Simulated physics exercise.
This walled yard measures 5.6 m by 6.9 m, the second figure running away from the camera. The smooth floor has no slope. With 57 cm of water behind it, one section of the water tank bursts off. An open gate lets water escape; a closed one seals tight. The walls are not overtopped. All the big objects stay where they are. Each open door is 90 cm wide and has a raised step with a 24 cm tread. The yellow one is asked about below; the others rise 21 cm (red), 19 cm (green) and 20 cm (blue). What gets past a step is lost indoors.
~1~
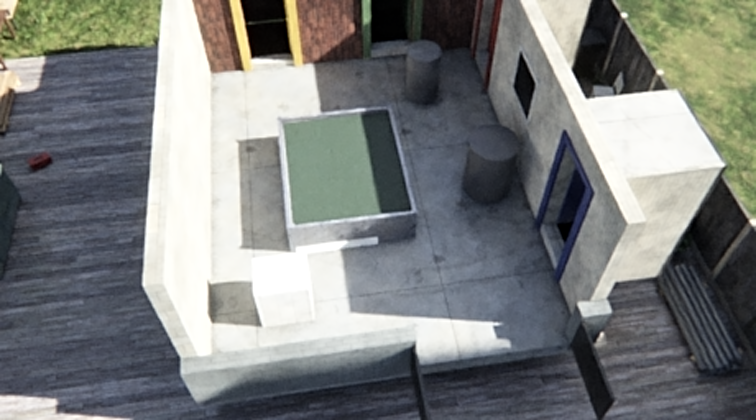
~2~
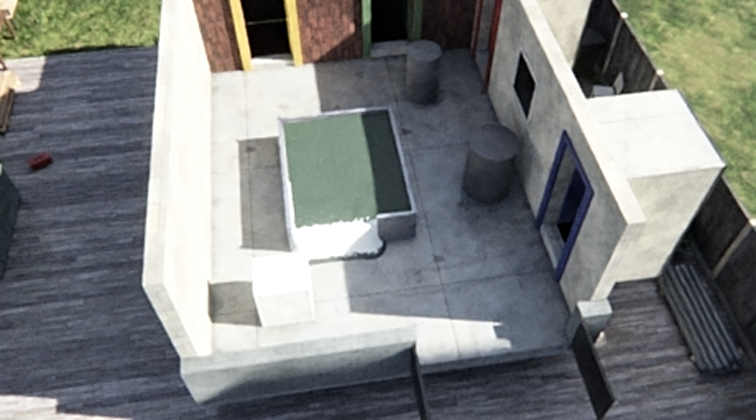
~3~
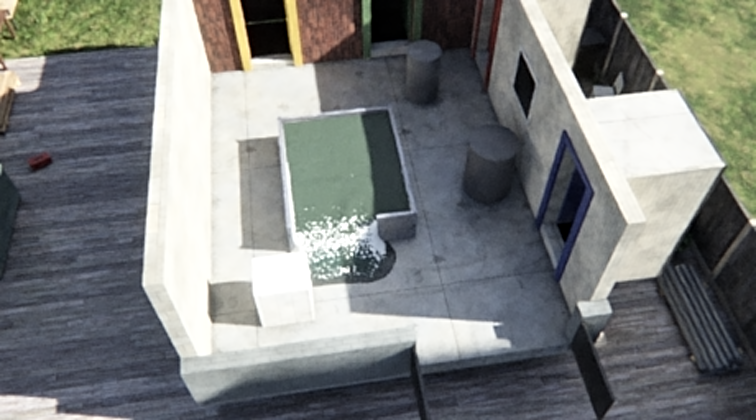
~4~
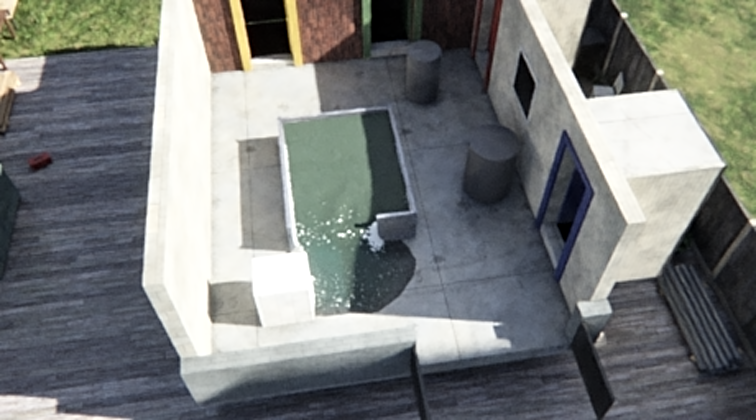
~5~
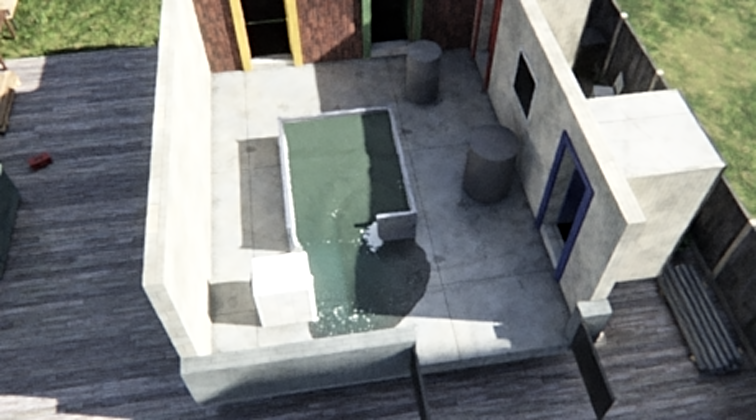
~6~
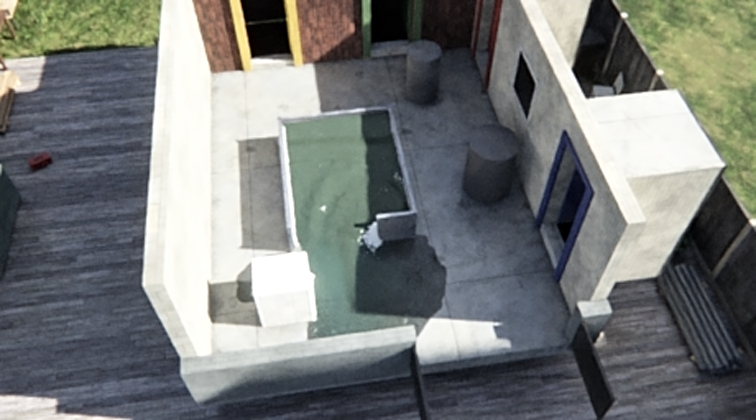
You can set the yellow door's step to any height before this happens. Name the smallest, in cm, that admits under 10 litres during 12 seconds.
Close to 11.5 cm is just enough.
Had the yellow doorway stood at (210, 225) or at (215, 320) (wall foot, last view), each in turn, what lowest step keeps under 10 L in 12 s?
About 7.5 and 20 cm.
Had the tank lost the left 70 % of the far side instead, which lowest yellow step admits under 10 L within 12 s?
Some 29 cm.
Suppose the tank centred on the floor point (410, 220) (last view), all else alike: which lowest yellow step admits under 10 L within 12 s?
About 6.5 cm.
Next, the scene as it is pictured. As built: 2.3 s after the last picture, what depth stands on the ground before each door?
Depths in cm: Red 0, green 0, blue 2, yellow 0.
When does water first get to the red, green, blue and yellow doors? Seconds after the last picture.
Arrival: Red 5.5 s, green 5.5 s, blue 2.4 s, yellow 4.0 s.
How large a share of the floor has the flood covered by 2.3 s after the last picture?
Some 40 per cent of it.
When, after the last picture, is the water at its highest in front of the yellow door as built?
At about 5.0 s.
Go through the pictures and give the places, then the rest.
Still water, 57 cm deep, in the water tank at (343, 166); the yellow door at (267, 28) is dry, in the first picture.
Water pours out at (335, 236) and has run 0.3 m, to (335, 258); about 10 cm deep outside, 57 cm at the back, in the second picture.
Water pours out at (335, 238) and has run 0.8 m, to (368, 279); about 10 cm deep outside, 57 cm at the back, in the third picture.
The gap is at (335, 238), the front 1.3 m out at (358, 309); the back of the water tank holds 57 cm, in the fourth picture.
Water pours out at (336, 238) and has run 1.8 m, to a hidden place; about 8 cm deep outside, 57 cm at the back, in the fifth picture.
The front is at a hidden place, 2.2 m from the gap at (336, 238); 3.9 m2 of floor is wet, 57 cm left at the back; 4.8 m in a straight line remain to the yellow door at (267, 28), in the sixth picture.
Then, 0.7 s after the last picture water covers 20 % of the floor, deepest (42 cm) near (344, 350); it has not reached the yellow door.
Then, 2.3 s after the last picture water covers 40 % of the floor, deepest (32 cm) near (212, 380); it has not reached the yellow door.
Then, 11.3 s after the last picture water covers 100 % of the floor, deepest (10 cm) near (467, 60); 7 cm at the yellow door, 1 litre in over its 14 cm step.
At the yellow door as built, the water peaked near 14 cm, 5.1 s after the last picture.
Run again over the same 12 s with other heights there, 20 litres in over 10 cm, 1 litre over 14 cm. The limit of 10 litres is kept from about 11.5 cm up.
